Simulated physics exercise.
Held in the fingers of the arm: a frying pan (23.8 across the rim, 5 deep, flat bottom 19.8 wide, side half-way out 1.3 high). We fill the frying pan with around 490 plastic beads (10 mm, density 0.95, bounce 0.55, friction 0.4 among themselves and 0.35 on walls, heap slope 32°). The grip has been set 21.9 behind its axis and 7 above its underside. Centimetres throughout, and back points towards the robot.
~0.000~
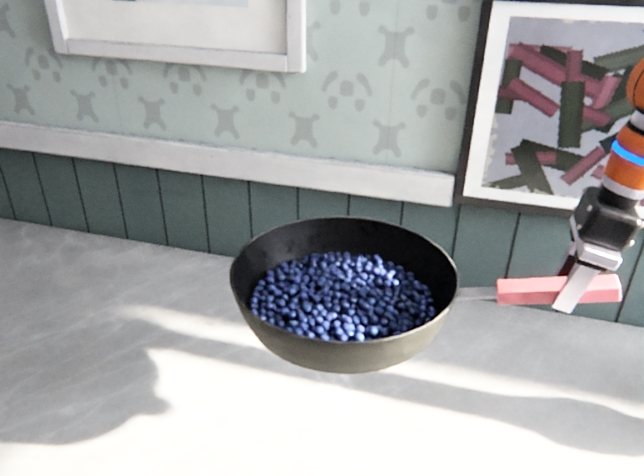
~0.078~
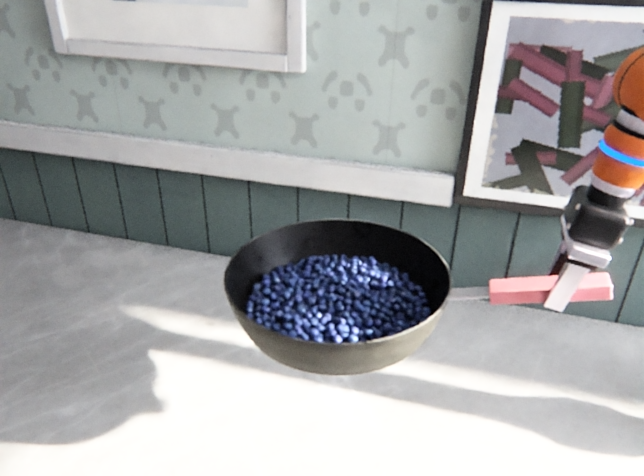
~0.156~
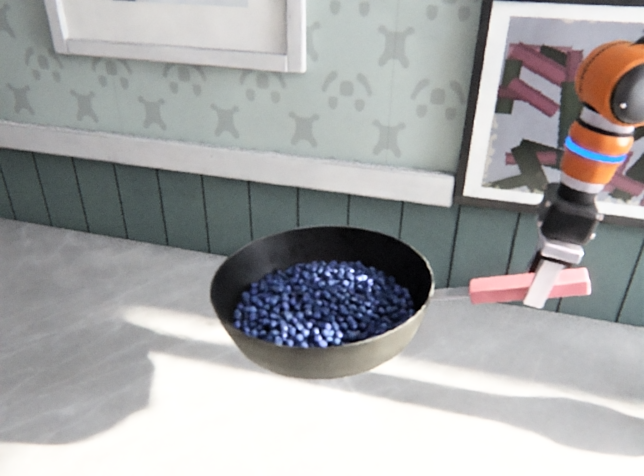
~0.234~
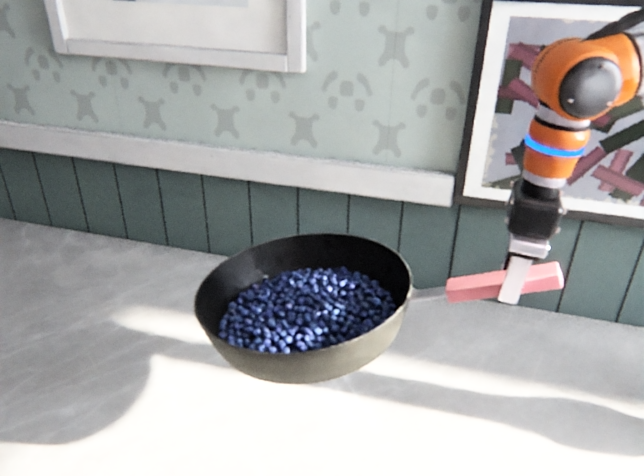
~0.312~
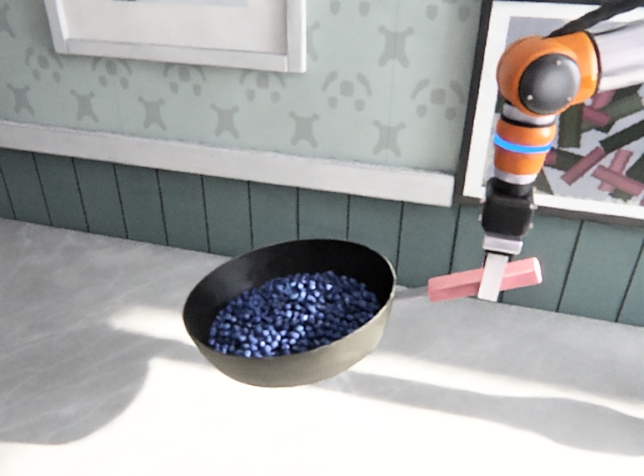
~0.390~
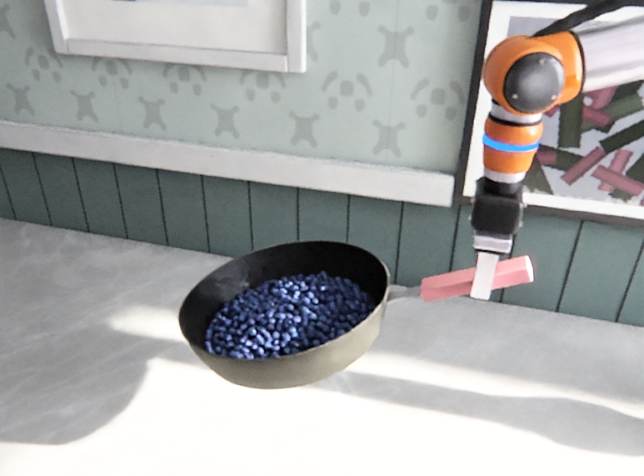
A pan of blue beads moves left and tilts slightly, held by a robot arm.
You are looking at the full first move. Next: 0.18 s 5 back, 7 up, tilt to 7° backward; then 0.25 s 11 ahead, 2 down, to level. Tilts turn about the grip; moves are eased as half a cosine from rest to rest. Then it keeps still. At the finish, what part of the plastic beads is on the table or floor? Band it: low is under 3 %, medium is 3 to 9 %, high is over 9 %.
Band: Low.
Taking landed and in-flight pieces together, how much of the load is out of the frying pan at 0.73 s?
Share out: Approx. 2 %.
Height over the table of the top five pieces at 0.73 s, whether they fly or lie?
Some 35 cm.
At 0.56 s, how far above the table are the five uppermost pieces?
Somewhere near 36 cm, I'd say.
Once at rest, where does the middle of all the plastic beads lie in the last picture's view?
The centre of the pieces at rest lies close to (243, 249).
After 0.56 s, tilted 7° backward, highest piece 36 above the table; 488 in the frying pan.
After 0.73 s, tilted 2° backward, highest piece 36 above the table; 483 in the frying pan, 5 in flight or on a rim.
After 1.02 s, level, highest piece 32 above the table; 482 in the frying pan, 2 on the table or floor, 4 in flight or on a rim.
After 2.07 s, level, highest piece 30 above the table; 482 in the frying pan, 6 on the table or floor.
In the end, 482 in the frying pan, 6 on the table or floor. That is 1 % on the table or floor.
